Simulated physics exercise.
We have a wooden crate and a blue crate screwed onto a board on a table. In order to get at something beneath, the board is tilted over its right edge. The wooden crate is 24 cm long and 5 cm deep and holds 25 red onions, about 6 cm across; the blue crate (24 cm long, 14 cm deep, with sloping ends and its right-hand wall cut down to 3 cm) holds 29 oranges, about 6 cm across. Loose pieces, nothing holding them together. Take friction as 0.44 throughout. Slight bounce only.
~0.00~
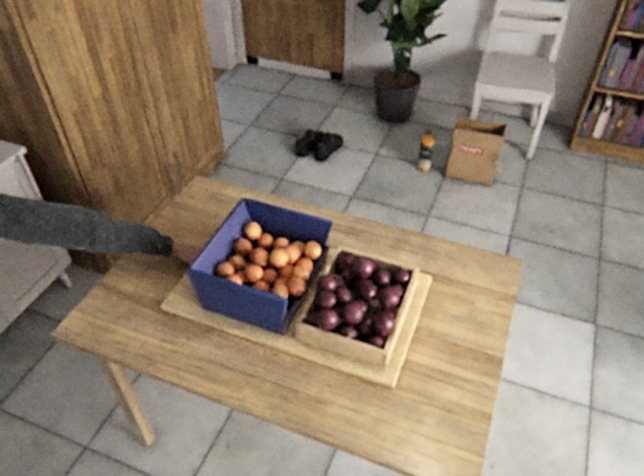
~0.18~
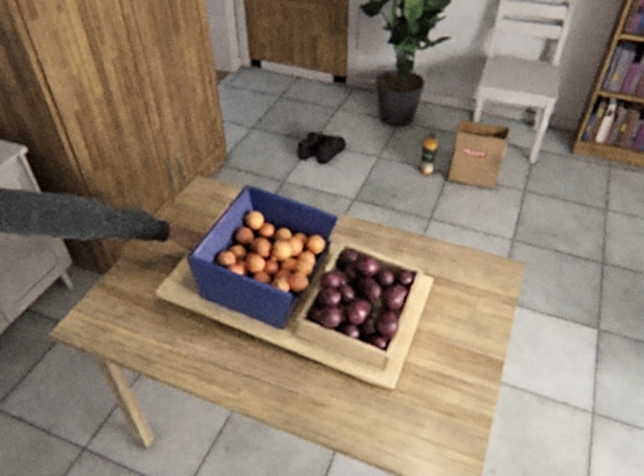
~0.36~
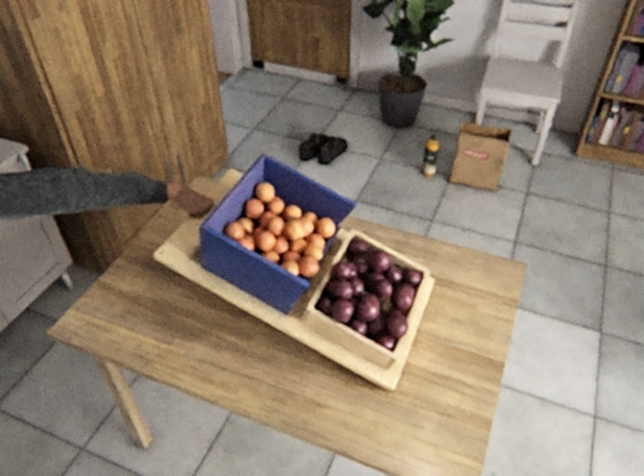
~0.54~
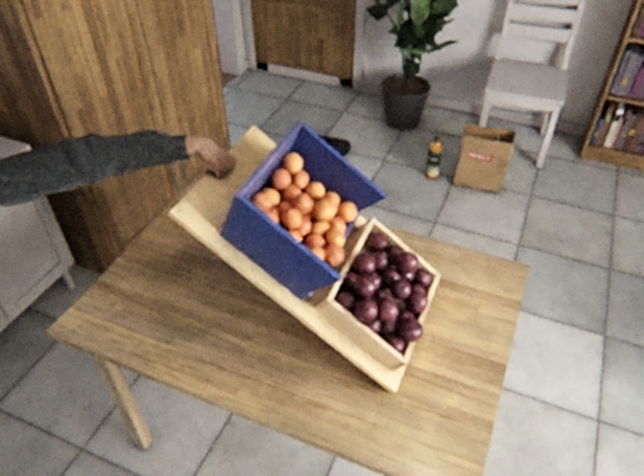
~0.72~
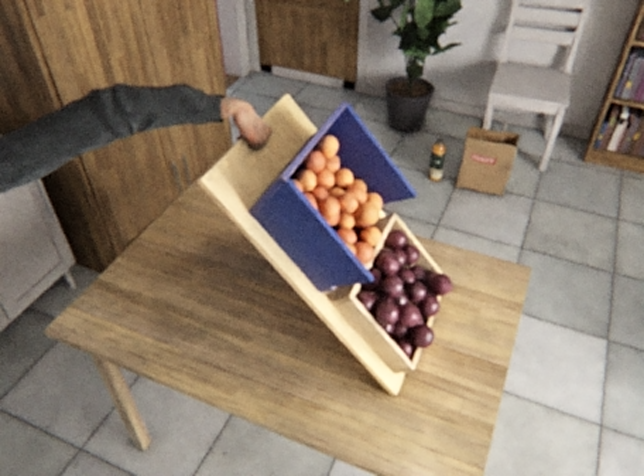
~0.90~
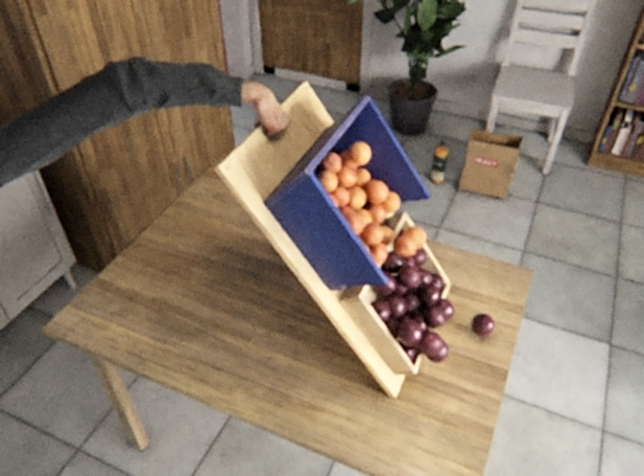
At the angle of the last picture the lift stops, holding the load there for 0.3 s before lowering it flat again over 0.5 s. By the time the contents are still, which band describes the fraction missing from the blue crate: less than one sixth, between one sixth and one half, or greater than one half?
It is going to drop one sixth up to half of its pieces.
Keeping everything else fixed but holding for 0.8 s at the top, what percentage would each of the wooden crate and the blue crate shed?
Wooden crate 30%, blue crate 30%.
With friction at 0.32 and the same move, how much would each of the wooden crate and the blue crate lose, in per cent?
That would cost the wooden crate 30 and the blue crate 20 per cent of the load.
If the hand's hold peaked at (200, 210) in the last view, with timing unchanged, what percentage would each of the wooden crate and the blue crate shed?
Wooden crate 0 %, blue crate 0 %.
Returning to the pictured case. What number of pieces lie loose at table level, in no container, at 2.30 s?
Tally: Some 6.
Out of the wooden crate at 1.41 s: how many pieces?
Roughly 8 for the wooden crate.
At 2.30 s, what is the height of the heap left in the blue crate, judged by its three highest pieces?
About 7 cm.
After 1.12 s, tilt 53°; the wooden crate is down by 7 of 25 and the blue crate is down by 4 of 29.
After 1.41 s, tilt 33°; the wooden crate is down by 8 of 25 and the blue crate is down by 9 of 29.
After 1.80 s, tilt 0°; the wooden crate is down by 8 of 25 and the blue crate is down by 9 of 29.
Final count (at 2.30 s), the wooden crate is down by 8 of 25 and the blue crate is down by 9 of 29. Asked share, 9 of 29, 31 per cent.
